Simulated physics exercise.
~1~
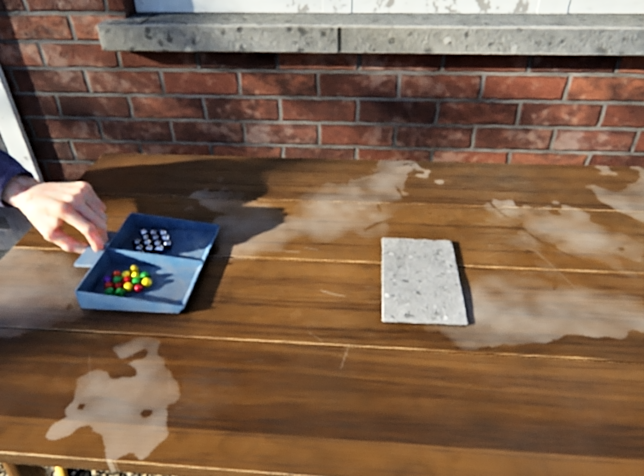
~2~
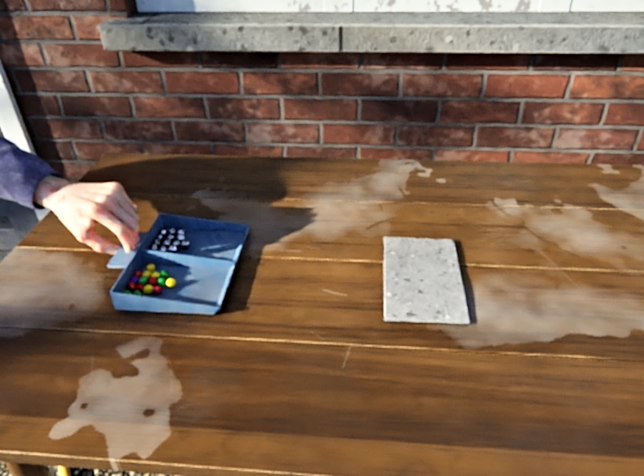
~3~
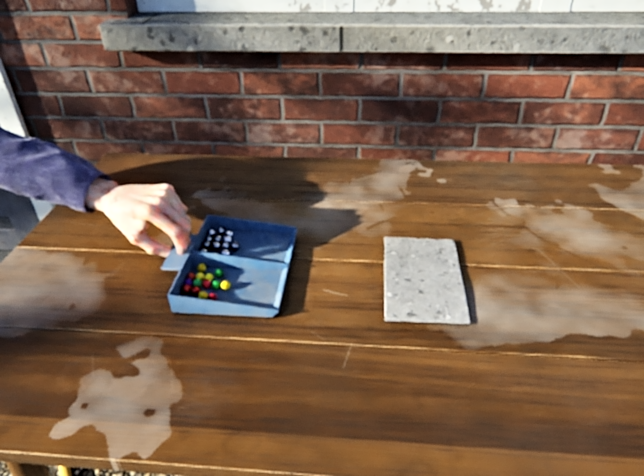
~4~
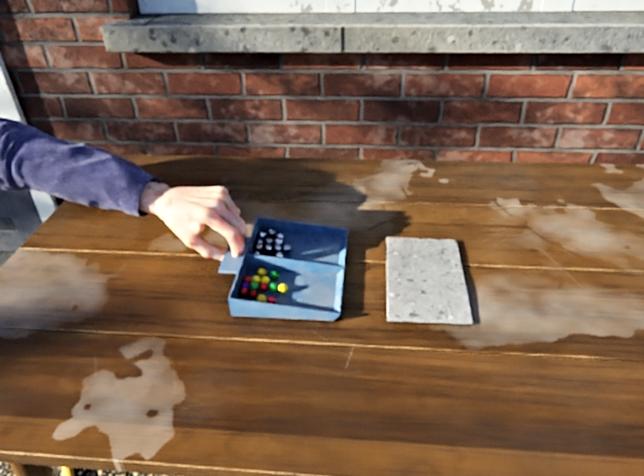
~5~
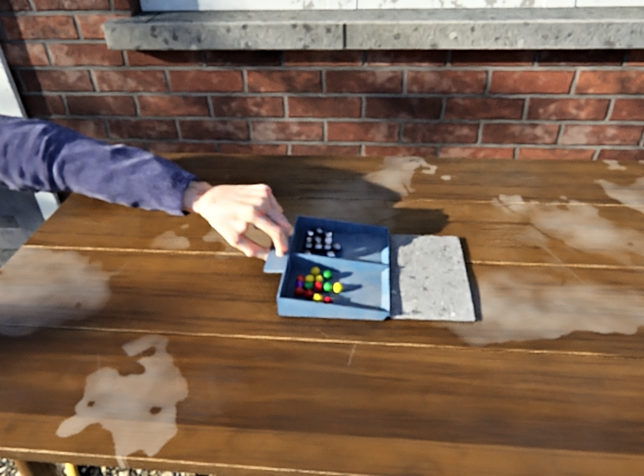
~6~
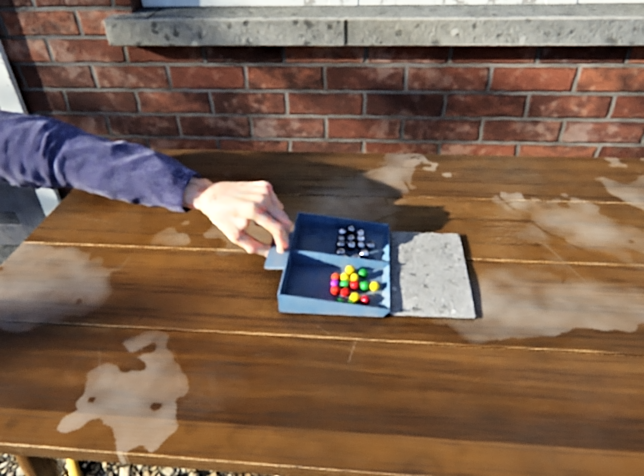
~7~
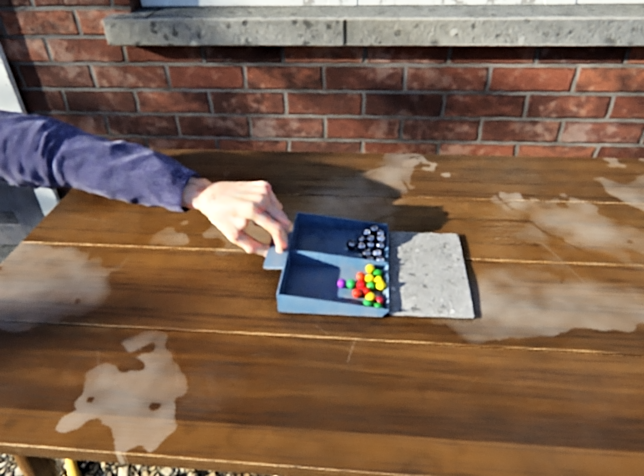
A blue two-part tray sits at the left of a worn wooden table, seen from slightly above with a red brick wall and stone ledge behind. Its nearer section holds small, brightly coloured balls in red, yellow and green, and the farther one holds small dark and whitish pieces, while a speckled grey slab lies to the right. A hand in a dark blue sleeve pushes the tray steadily rightward until it meets the slab and stops. Both batches then slide on towards the tray's right rim, bunching up there. Everything stays inside, and the slab does not shift.
